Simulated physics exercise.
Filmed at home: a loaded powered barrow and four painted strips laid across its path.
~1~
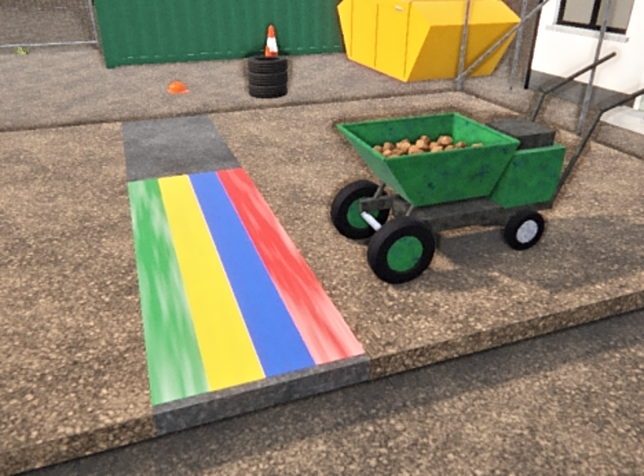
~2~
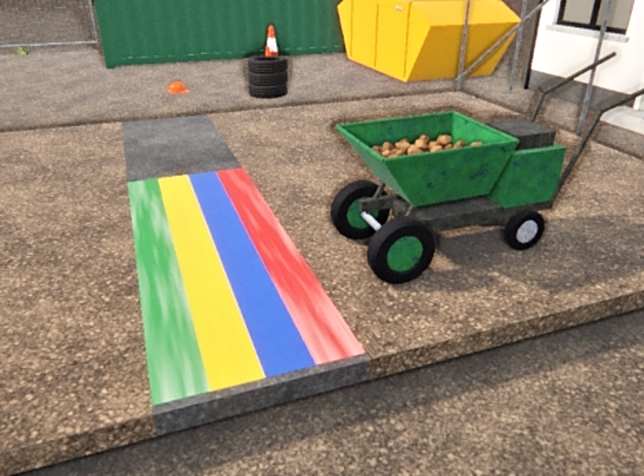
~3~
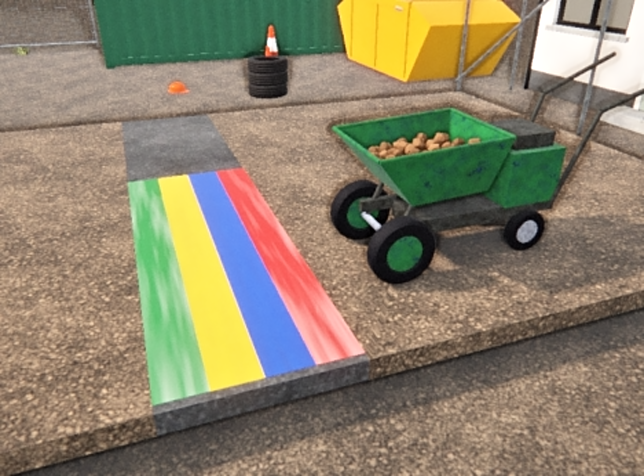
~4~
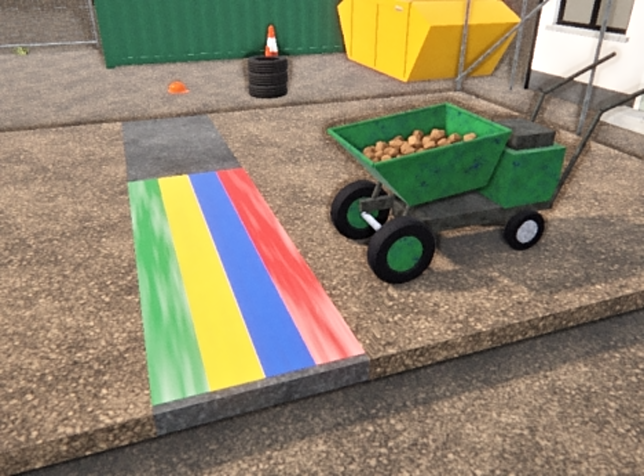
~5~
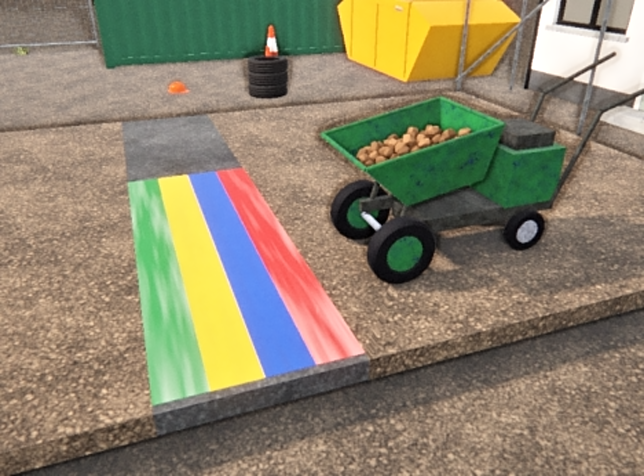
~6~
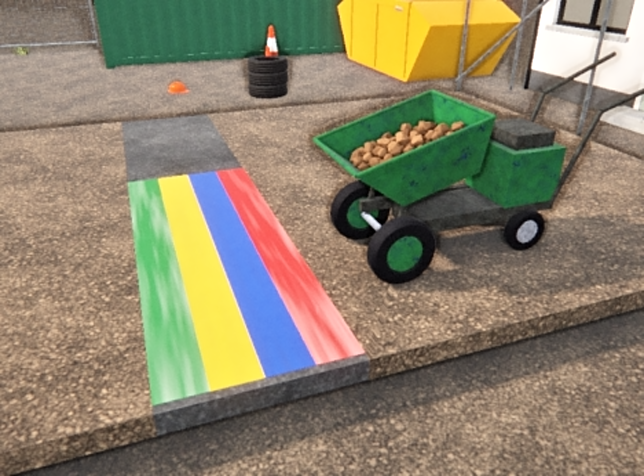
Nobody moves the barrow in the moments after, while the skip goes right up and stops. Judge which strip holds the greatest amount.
Greatest amount: The blue strip.
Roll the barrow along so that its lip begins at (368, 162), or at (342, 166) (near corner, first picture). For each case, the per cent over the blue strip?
30 %, then 20 %.
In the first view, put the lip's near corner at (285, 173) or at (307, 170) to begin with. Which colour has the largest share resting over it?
The green one first, the green strip second.
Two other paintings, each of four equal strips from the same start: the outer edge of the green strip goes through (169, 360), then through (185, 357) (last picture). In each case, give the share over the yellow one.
Shares: Near 30 %; near 20 %.
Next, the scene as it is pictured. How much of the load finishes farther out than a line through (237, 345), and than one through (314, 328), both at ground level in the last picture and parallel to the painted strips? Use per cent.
About 40 and 90 %.
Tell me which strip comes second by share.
The runner-up is the yellow strip.
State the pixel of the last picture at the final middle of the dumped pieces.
Centre at rest: Close to (235, 282).
Soon, skip tipped steeply; all in the skip.
A while on, skip tipped right over; most in the skip; a stray few over the red strip; a small part over the blue strip.
Towards the end, skip tipped right over; a small part in the skip; a small part over the red strip; about a third over the blue strip; about a quarter over the yellow strip; a small part over the green strip; a stray few off the paint.
Finally, skip tipped right over; a stray few in the skip; about a quarter over the red strip; about a third over the blue strip; about a quarter over the yellow strip; a small part over the green strip; a small part off the paint.
